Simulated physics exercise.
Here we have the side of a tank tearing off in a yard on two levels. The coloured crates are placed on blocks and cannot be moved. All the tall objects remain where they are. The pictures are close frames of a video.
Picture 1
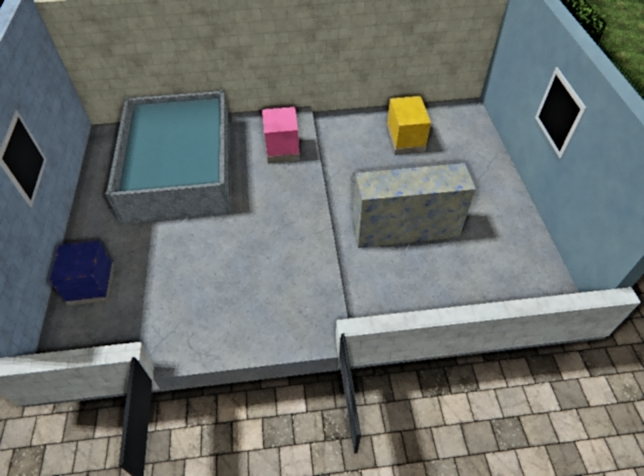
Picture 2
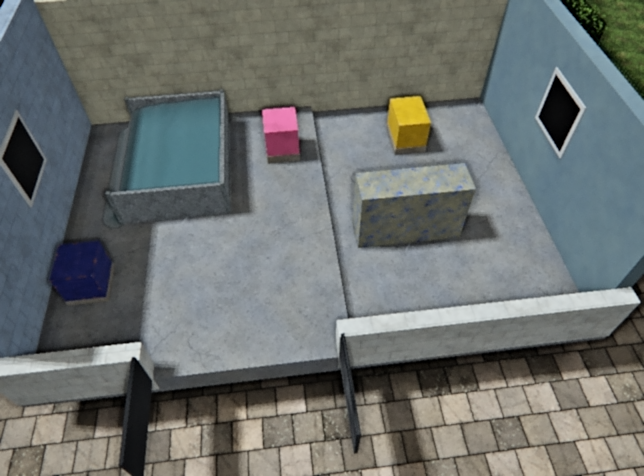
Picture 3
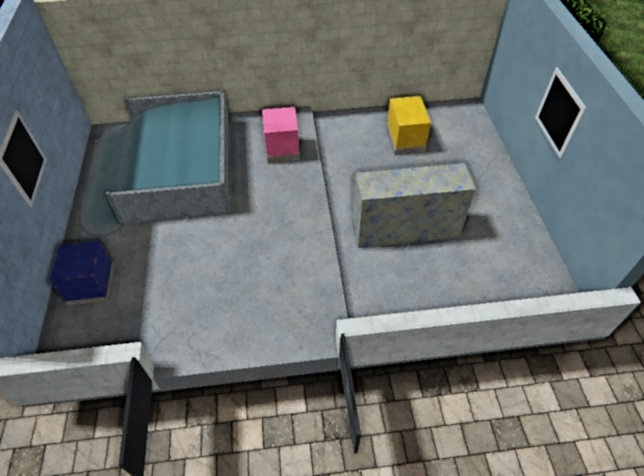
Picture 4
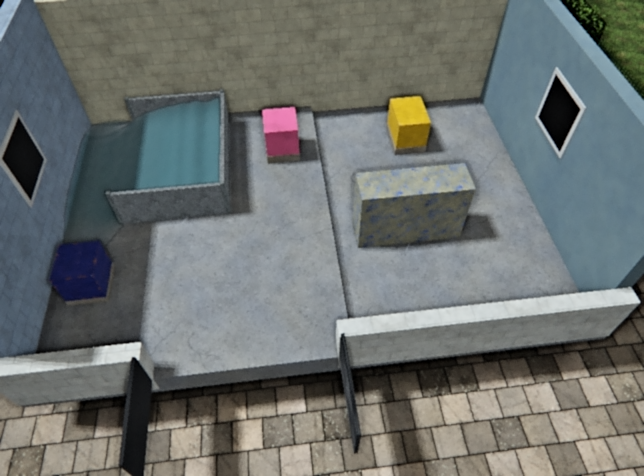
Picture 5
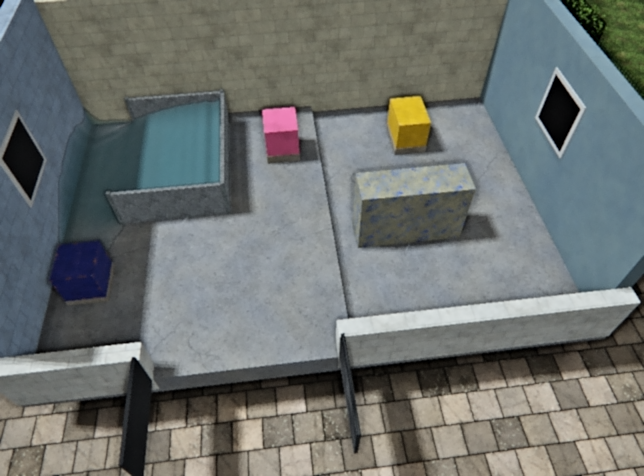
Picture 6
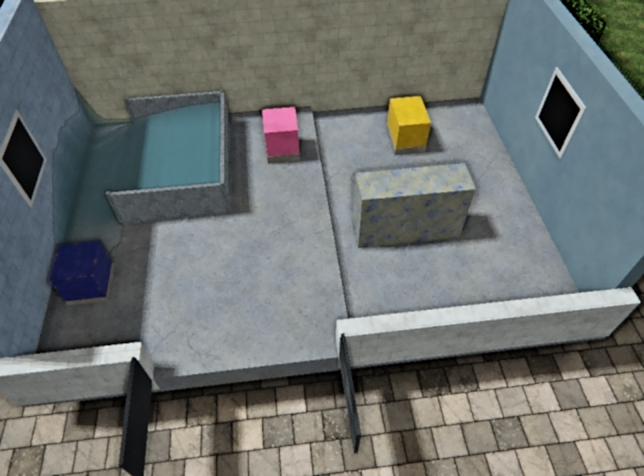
Water pours from a gray tank as its left side gives way, spreading across the dark floor to the blue wall and along it toward the viewer, while the dark blue block and the pink and yellow cubes stay still.
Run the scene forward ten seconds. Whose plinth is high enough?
As I see it, the yellow crate is out of reach of the water. The pink crate is out of reach of the water. The blue crate is within reach of the water.
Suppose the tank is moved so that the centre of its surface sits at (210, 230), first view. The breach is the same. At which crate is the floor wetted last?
Answer: The one in yellow.
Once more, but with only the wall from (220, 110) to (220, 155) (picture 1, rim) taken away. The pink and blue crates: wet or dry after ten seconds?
Result - pink crate gets flooded, blue crate stays clear.
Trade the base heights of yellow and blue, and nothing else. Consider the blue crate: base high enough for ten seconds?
The blue crate gets flooded.
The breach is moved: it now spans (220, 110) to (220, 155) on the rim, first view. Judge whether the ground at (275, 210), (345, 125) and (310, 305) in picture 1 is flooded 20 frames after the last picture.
Taking them in turn, I get sodden, then sodden, then sodden.
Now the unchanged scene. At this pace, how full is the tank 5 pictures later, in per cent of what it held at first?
Roughly 44 %.
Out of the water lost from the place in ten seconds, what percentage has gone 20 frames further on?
Near 5 in a hundred.
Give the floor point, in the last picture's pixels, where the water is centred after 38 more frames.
I'd place it roughly at (214, 201).
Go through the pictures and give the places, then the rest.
The water tank at (172, 142) is whole and still, in the first picture.
Water pours out at (128, 162) and has run to (119, 226), in the second picture.
Water pours out at (129, 164) and has run to (96, 231), in the third picture.
The front is at (92, 125), out from the gap at (130, 165), in the fourth picture.
Water pours out at (130, 166) and has run to a hidden place, in the fifth picture.
Water pours out at (130, 166) and has run to a hidden place, in the sixth picture.
A moment on, water covers 10 % of the floor; the yellow crate not reached, the pink crate not reached, the blue crate water round its plinth.
Next, water covers 25 % of the floor; the yellow crate not reached, the pink crate not reached, the blue crate water round its plinth.
Then, water covers 60 % of the floor; the yellow crate water round its plinth, the pink crate water round its plinth, the blue crate water round its plinth.
Later, water covers 80 % of the floor; the yellow crate water round its plinth, the pink crate water round its plinth, the blue crate water round its plinth.
In the end, water covers 90 % of the floor; the yellow crate stayed above the water, the pink crate stayed above the water, the blue crate was topped.
